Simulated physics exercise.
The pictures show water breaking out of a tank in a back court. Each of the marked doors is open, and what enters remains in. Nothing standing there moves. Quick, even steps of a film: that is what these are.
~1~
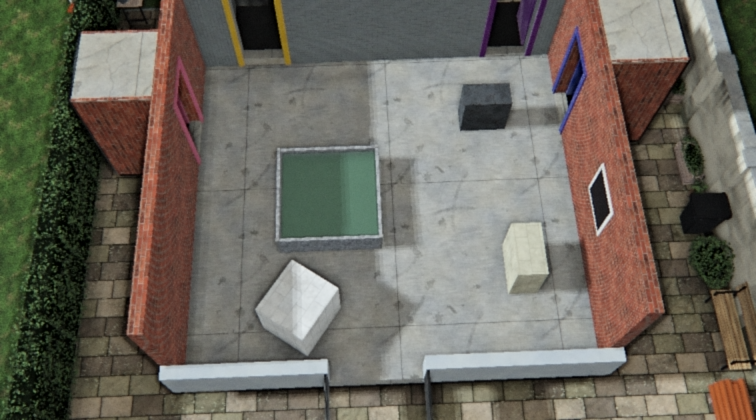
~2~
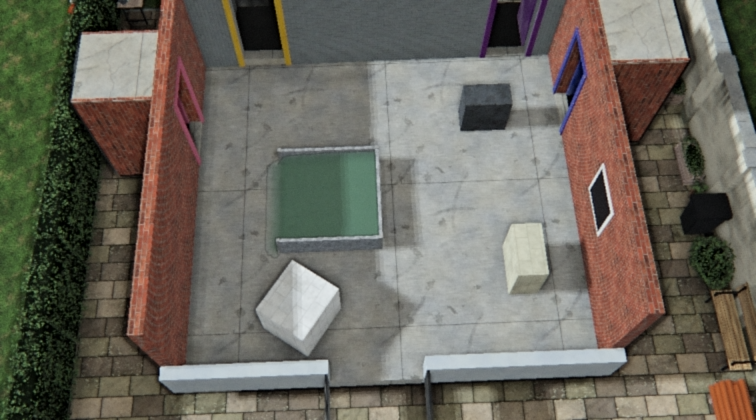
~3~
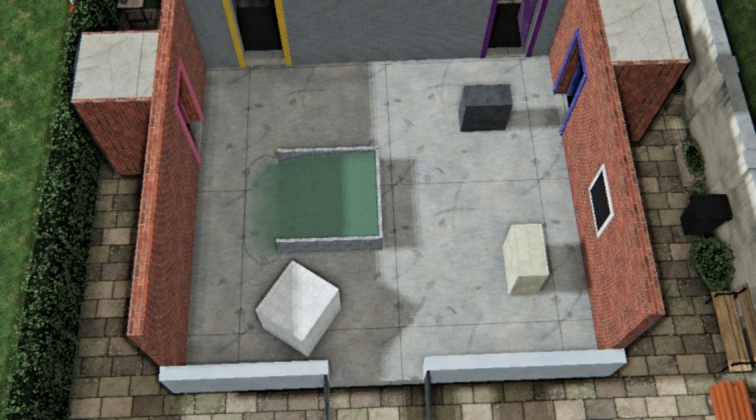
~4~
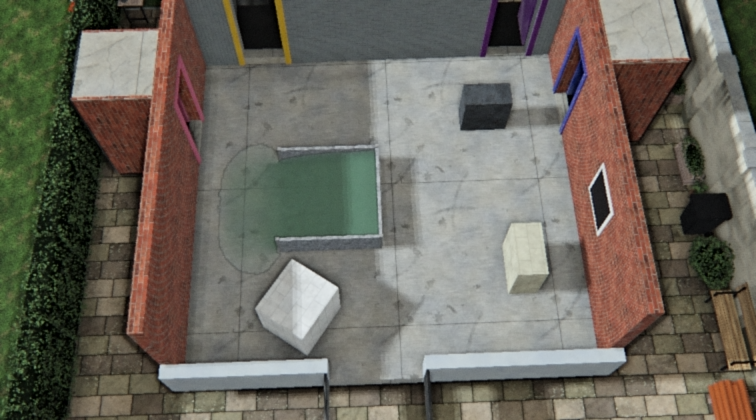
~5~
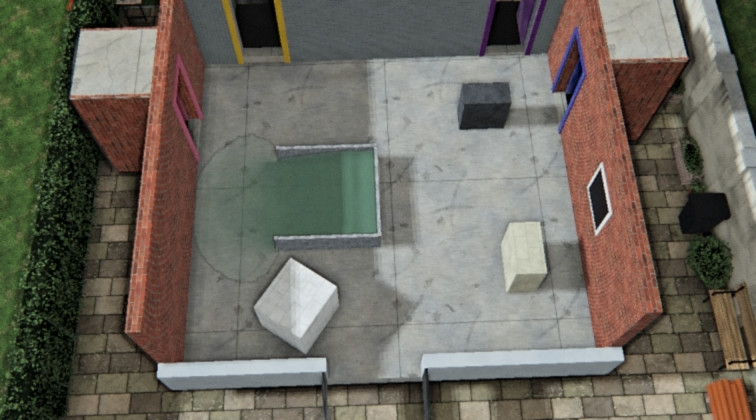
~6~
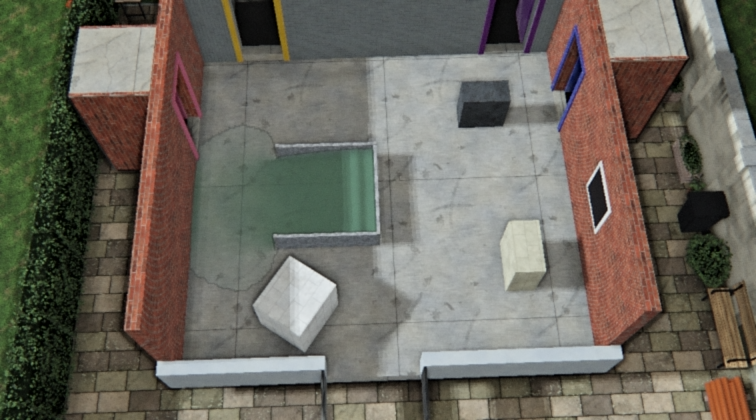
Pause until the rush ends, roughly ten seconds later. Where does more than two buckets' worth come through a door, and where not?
I expect the blue door to stay within two buckets, I expect the purple door to stay within two buckets, I expect the pink door to go over the limit, I expect the yellow door to stay within two buckets.
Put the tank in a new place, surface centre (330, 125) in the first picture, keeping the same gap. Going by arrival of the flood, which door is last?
It's the door marked blue, in my view.
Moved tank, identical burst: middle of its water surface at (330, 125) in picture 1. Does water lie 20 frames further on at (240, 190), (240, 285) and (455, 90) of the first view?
In the order asked: Reached by the flood, reached by the flood, not reached.
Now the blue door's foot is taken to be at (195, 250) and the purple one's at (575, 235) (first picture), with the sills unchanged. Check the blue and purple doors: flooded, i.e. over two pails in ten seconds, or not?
Note: Blue beats the limit, purple does not reach the limit.
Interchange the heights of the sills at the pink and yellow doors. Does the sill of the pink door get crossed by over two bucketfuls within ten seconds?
As I read it, the pink door remains within limits.
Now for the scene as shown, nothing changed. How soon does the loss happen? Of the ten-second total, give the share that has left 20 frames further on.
My reading is near 45 per cent.
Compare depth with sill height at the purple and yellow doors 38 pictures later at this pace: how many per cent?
First 60 percent, then 40 percent.
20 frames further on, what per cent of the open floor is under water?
Near 30 in a hundred.
A moment on, water covers 15 % of the floor; the blue door not reached, the purple door not reached, the pink door under two buckets in, the yellow door not reached.
Next, water covers 20 % of the floor; the blue door not reached, the purple door not reached, the pink door under two buckets in, the yellow door not reached.
Then, water covers 30 % of the floor; the blue door not reached, the purple door not reached, the pink door over two buckets in, the yellow door wet at the sill, nothing in.
Later, water covers 60 % of the floor; the blue door not reached, the purple door wet at the sill, nothing in, the pink door over two buckets in, the yellow door wet at the sill, nothing in.
In the end, water covers 85 % of the floor; the blue door wet at the sill, nothing in, the purple door under two buckets in, the pink door over two buckets in, the yellow door wet at the sill, nothing in.
